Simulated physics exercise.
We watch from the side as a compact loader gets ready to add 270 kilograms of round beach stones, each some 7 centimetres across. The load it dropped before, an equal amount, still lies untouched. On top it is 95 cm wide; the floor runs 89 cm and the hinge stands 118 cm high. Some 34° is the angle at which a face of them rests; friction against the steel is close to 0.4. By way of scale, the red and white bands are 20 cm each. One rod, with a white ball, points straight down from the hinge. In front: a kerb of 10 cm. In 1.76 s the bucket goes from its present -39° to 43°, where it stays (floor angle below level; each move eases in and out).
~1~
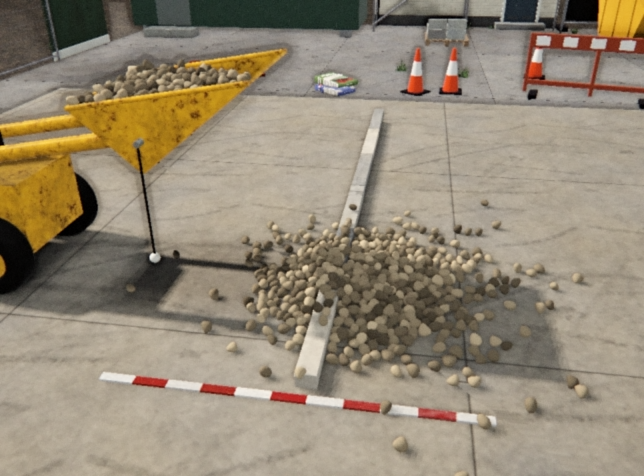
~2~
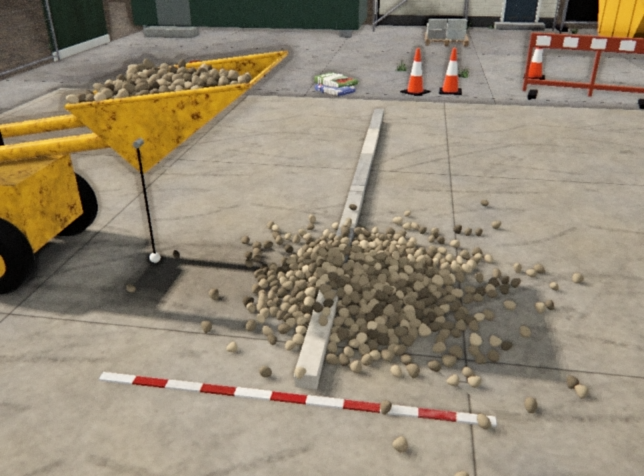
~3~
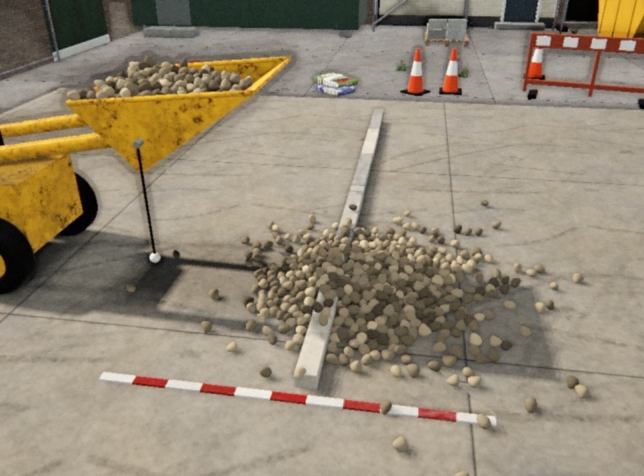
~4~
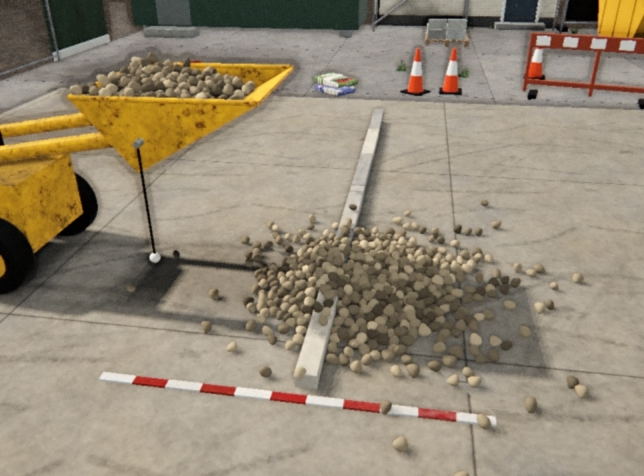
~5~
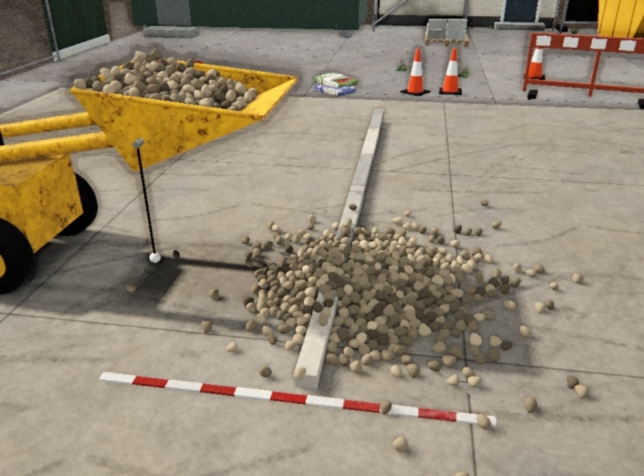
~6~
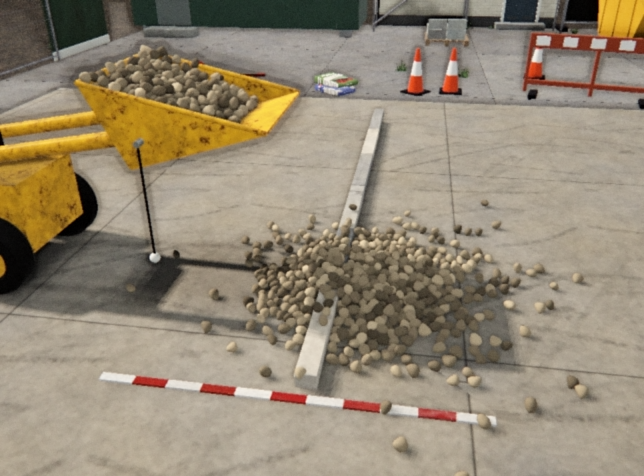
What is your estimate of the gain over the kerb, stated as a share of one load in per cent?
My estimate is 16 per cent of one load.
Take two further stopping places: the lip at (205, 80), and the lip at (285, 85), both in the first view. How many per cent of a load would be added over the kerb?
Case one about 0 %, case two about 45 %.
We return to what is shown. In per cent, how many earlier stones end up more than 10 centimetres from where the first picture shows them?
10 per cent.
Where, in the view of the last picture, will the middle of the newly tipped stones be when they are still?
I'd put their centre close to (296, 269).
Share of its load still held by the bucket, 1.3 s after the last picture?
Roughly 20 parts in a hundred of the load.
Then, 0.7 s after the last picture the floor is at 30°; in per cent of one load, 96 in the bucket, 36 on this side of the kerb, 69 over the kerb; the foremost stones are at (584, 324).
Then, 1.3 s after the last picture the floor is at 43°; in per cent of one load, 19 in the bucket, 110 on this side of the kerb, 71 over the kerb; the foremost stones are at (584, 324).
Then, 1.6 s after the last picture the floor is at 43°; in per cent of one load, 0 in the bucket, 119 on this side of the kerb, 81 over the kerb; the foremost stones are at (584, 324).
Then, 4.0 s after the last picture the floor is at 43°; in per cent of one load, 0 in the bucket, 116 on this side of the kerb, 85 over the kerb; the foremost stones are at (584, 324). Net gain over the kerb, 16.
